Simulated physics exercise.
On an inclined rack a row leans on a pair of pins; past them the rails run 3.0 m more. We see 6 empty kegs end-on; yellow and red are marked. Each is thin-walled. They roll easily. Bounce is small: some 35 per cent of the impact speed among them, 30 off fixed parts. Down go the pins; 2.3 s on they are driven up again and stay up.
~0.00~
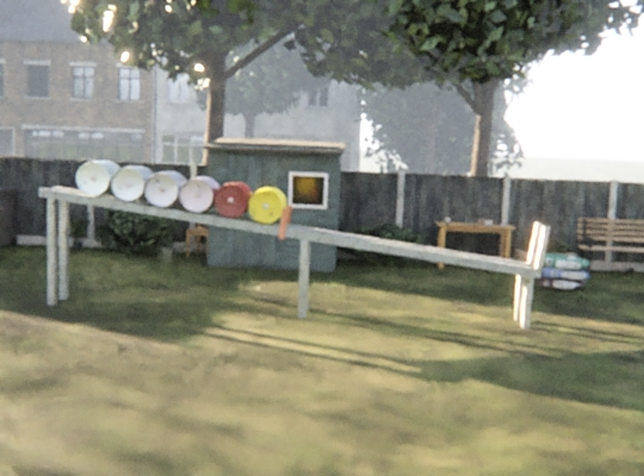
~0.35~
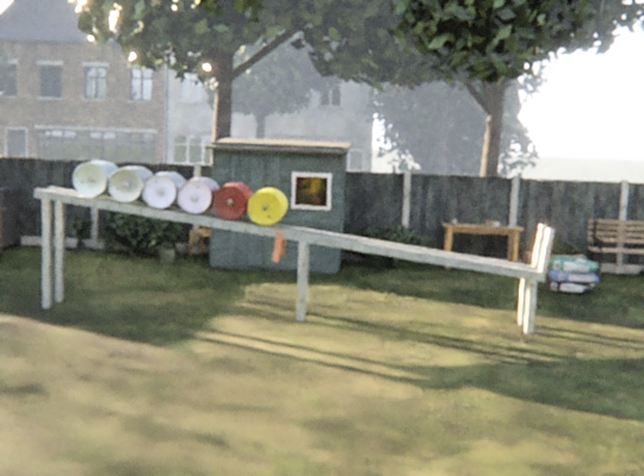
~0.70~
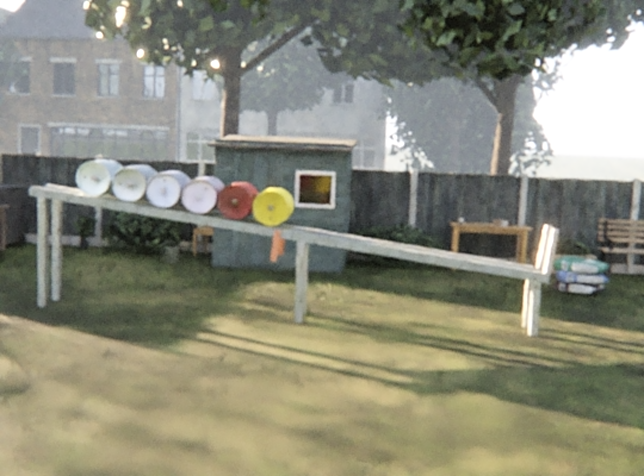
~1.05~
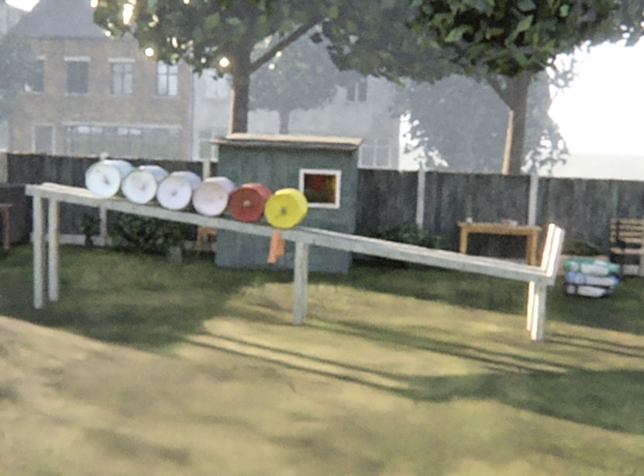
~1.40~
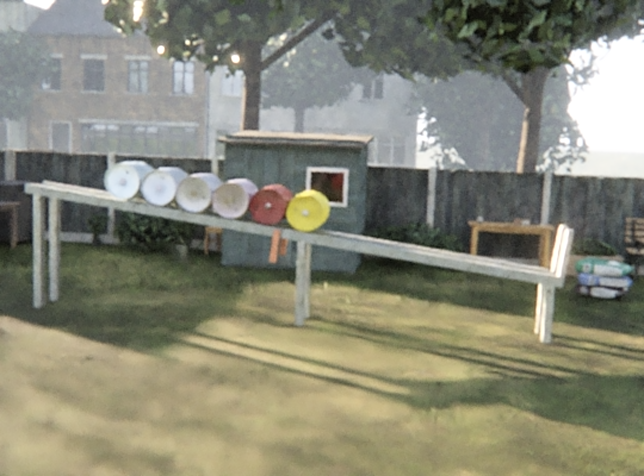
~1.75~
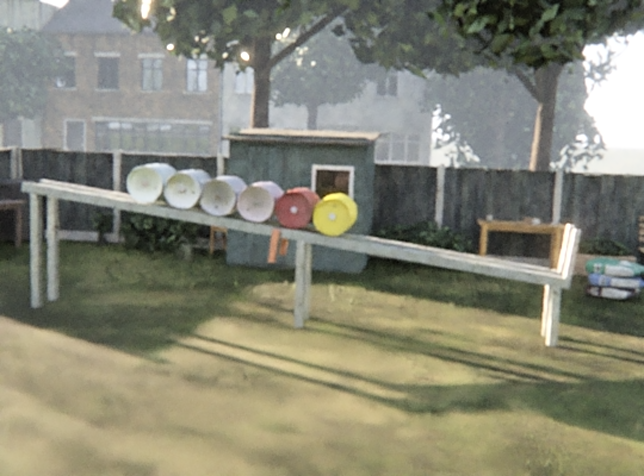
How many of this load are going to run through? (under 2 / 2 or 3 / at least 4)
Out of 6: At least 4.
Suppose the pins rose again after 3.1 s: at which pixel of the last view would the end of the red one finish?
Near (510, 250).
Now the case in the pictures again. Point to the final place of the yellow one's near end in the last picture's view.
Around (548, 255).
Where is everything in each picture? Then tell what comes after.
The first frame shows yellow (265, 207), red (231, 201); pins up; the rack falls 7°.
The second frame shows yellow (265, 208), red (229, 203); pins down.
The third frame shows yellow (270, 208), red (234, 202); pins down; the first has rolled 10 cm.
The fourth frame shows yellow (283, 211), red (246, 204); pins down; the first has rolled 25 cm.
The fifth frame shows yellow (305, 213), red (267, 207); pins down; the first has rolled 50 cm.
The sixth frame shows yellow (332, 217), red (293, 210); pins down; the first has rolled 80 cm.
By 2.0 s, yellow is on the rails, 80 cm below the pins, rolling right; red is on the rails, 40 cm below the pins, rolling right; 2 of 6 have passed.
By 2.3 s, yellow is on the rails, 115 cm below the pins, rolling right; red is on the rails, 75 cm below the pins, rolling right; 3 of 6 have passed.
By 2.5 s, yellow is on the rails, 140 cm below the pins, rolling right; red is on the rails, 100 cm below the pins, rolling right; 4 of 6 have passed.
Finally (3.8 s), yellow is on the rails, 270 cm below the pins; red is on the rails, 230 cm below the pins; 4 of 6 have passed.
